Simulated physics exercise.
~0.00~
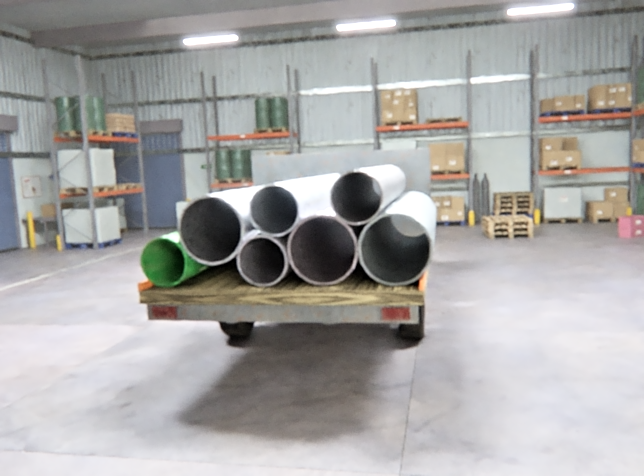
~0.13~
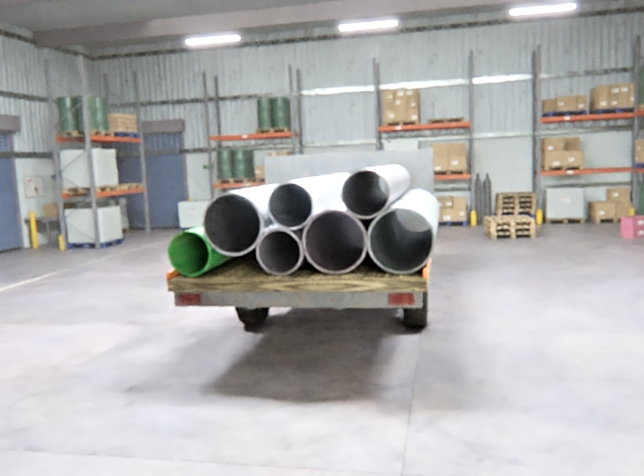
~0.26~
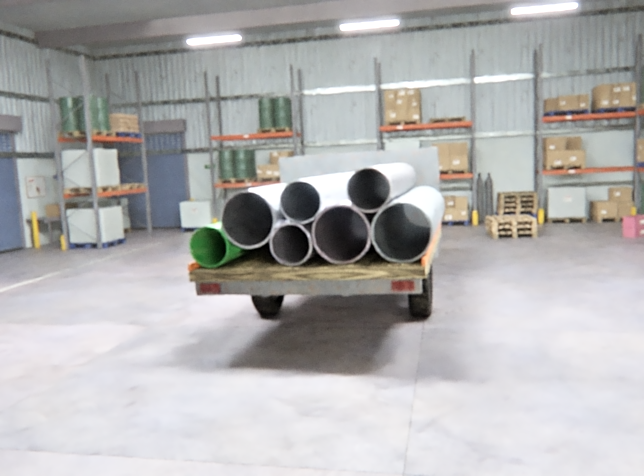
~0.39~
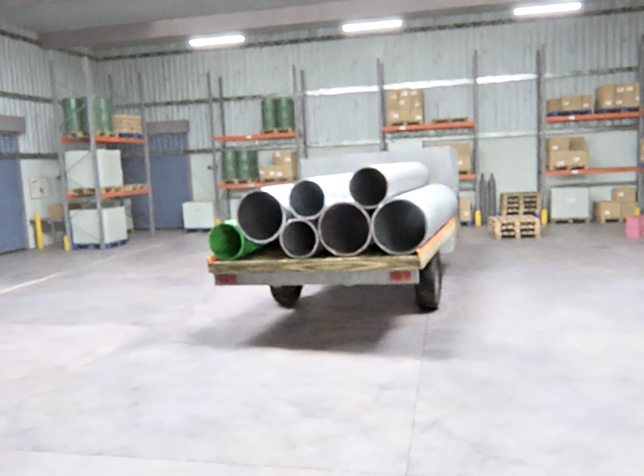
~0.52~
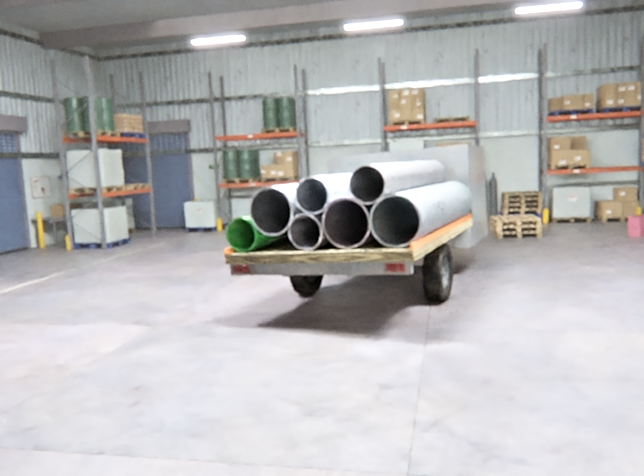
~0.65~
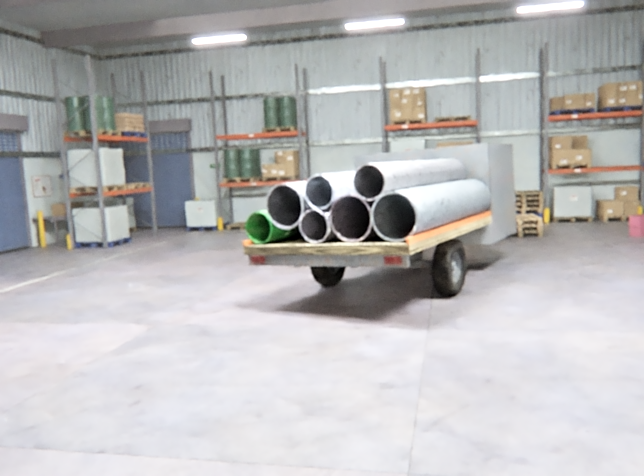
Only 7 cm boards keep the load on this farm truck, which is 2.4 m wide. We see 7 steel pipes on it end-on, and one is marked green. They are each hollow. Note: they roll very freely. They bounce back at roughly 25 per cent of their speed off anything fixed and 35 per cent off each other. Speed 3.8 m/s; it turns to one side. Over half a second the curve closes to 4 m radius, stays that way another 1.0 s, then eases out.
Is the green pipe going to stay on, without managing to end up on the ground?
No, it comes off.
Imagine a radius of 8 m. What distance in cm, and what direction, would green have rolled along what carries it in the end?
Some 0 cm leftwards.
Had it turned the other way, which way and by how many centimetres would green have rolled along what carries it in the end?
It would finish around 0 centimetres right of its start.
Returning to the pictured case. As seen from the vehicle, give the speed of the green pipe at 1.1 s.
Close to 0.3 m/s at that moment.
By 1.1 s, green is on the deck, 10 cm from the left edge, rolling left; 0 of 7 are off.
By 1.5 s, green is over the left board and falling; 1 of 7 is off.
Finally (8.9 s), green is over the left board and gone; 3 of 7 are off.
